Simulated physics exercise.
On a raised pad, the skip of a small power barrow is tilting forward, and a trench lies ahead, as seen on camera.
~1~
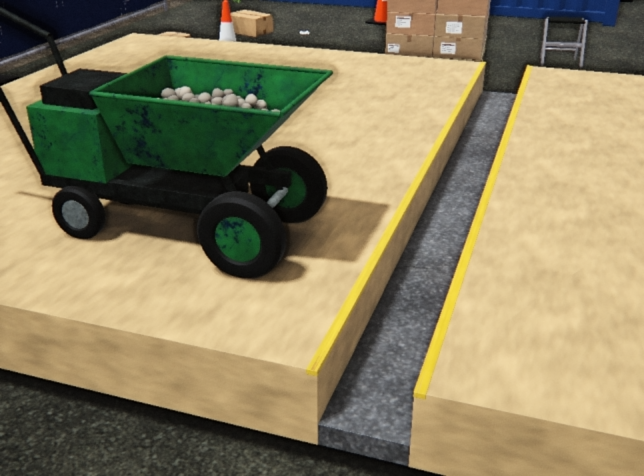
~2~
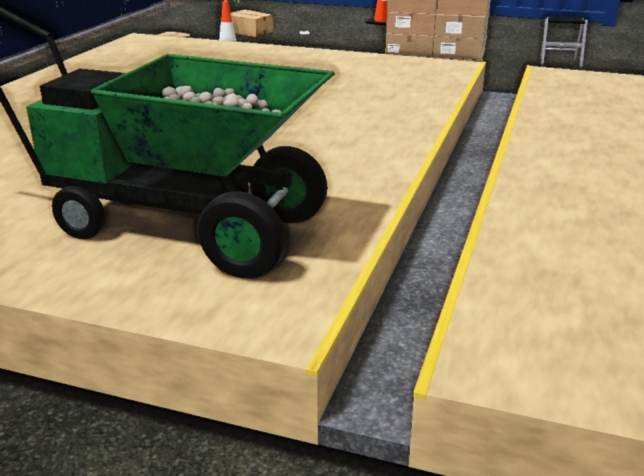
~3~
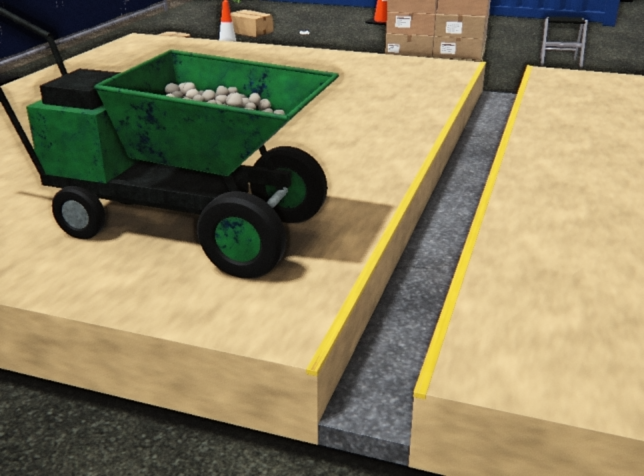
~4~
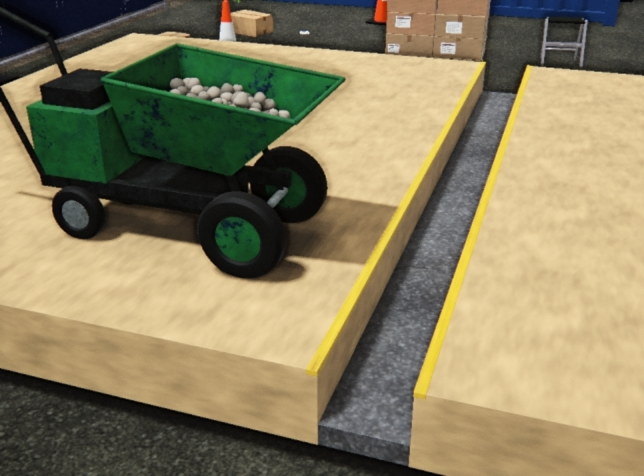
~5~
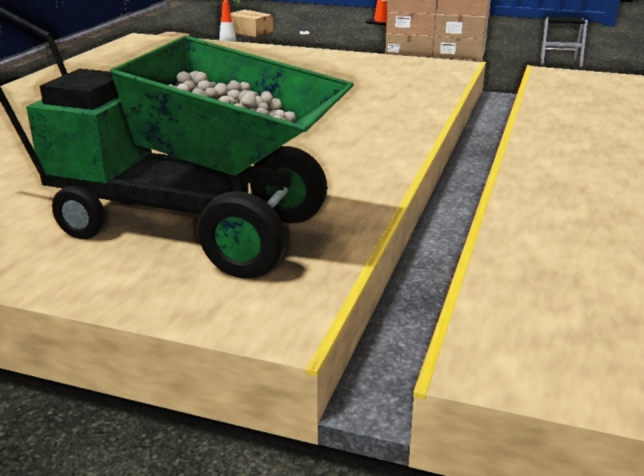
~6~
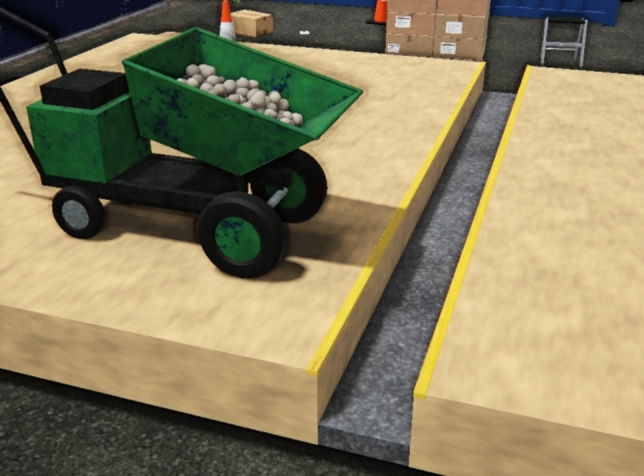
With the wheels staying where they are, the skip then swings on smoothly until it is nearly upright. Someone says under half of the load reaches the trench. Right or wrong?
Wrong, over half reaches it.
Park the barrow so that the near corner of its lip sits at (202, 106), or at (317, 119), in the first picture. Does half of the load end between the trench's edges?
One after the other: The greater share and the lesser share.
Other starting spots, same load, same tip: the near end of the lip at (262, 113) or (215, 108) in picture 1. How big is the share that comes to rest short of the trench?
First spot: 0 %, second spot: 20 %.
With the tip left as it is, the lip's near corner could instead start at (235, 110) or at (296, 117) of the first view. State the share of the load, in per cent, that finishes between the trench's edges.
Around 100 % the first time and around 70 % the second.
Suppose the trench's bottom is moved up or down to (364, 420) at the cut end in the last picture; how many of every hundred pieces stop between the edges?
The share would be roughly 80 per cent.
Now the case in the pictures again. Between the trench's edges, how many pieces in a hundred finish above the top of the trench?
0 per cent or so.
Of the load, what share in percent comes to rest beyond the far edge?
It comes to 15 per cent or so.
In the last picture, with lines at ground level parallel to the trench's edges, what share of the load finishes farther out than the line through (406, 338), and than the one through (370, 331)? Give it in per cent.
In order: 40 percent, then 80 percent.
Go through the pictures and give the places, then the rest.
In the first frame, lip of the skip (281, 115), level; top of the load (188, 111), river pebbles; first edge of the trench (337, 324); far edge (437, 343), the trench over half as wide as the skip, and about half as deep as wide.
In the second frame, lip of the skip (282, 116), level; top of the load (189, 110).
In the third frame, lip of the skip (287, 118), tipped barely; top of the load (192, 107).
In the fourth frame, lip of the skip (295, 123), tipped a little; top of the load (197, 104).
In the fifth frame, lip of the skip (305, 129), tipped a little; top of the load (191, 103).
In the sixth frame, lip of the skip (316, 138), tipped clearly; top of the load (199, 98); first edge of the trench (337, 324); far edge (437, 343).
Just after the last frame, skip tipped steeply; every one in the skip.
A moment on, skip tipped right over; the larger part in the skip; about a tenth in or heaped over the trench; just a few falling.
Further on, skip tipped right over; about a tenth in the skip; the larger part in or heaped over the trench; about a tenth beyond it.
When it is over, skip tipped right over; the larger part in or heaped over the trench; about a tenth beyond it.
